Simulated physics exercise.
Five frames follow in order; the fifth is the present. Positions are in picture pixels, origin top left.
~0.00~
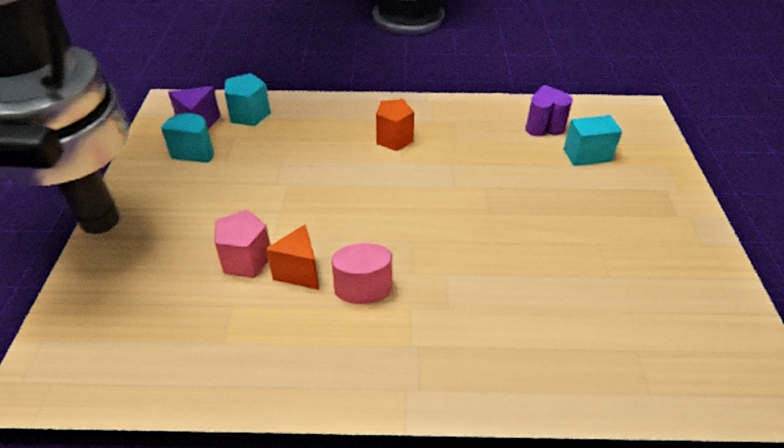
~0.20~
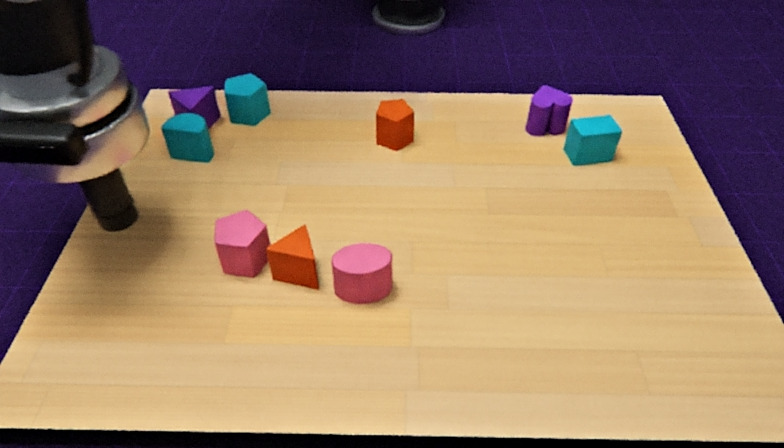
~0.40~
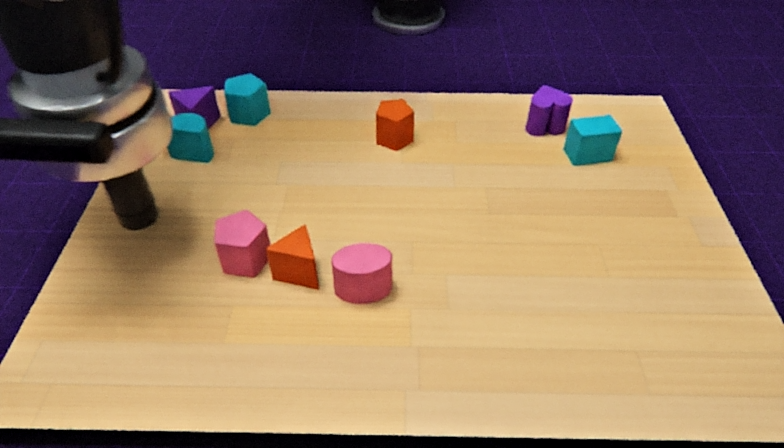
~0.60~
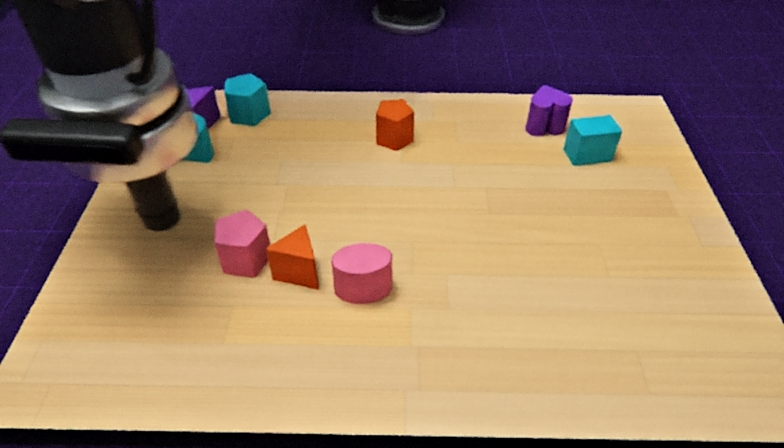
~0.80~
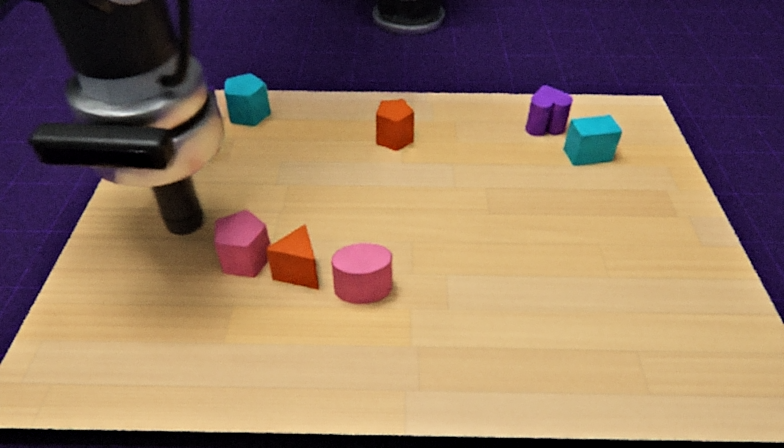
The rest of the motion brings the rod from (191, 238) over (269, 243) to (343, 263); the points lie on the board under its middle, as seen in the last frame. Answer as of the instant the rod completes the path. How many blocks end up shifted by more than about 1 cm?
Expect two.
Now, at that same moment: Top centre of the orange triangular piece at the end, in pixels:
If I read the scene right, the answer is (317, 278).
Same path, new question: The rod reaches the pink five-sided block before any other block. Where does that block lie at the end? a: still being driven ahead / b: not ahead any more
That would be b.
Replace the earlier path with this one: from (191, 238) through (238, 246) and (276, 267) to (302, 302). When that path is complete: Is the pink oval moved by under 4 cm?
I believe so.
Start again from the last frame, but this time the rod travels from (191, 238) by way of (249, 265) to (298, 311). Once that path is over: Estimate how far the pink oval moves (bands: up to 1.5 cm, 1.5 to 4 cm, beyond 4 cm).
Over 4 cm.
What follows on the original path. One third of the way, rod (240, 227); pink five-sided block (260, 236), turned 20° clockwise; orange triangular piece (300, 246).
Two thirds of the way, rod (293, 232); pink five-sided block (284, 247), turned 95° clockwise; orange triangular piece (314, 268); pink oval (366, 258).
At the end, rod (342, 248); pink five-sided block (291, 251), turned 120° clockwise; orange triangular piece (317, 278); pink oval (366, 258).
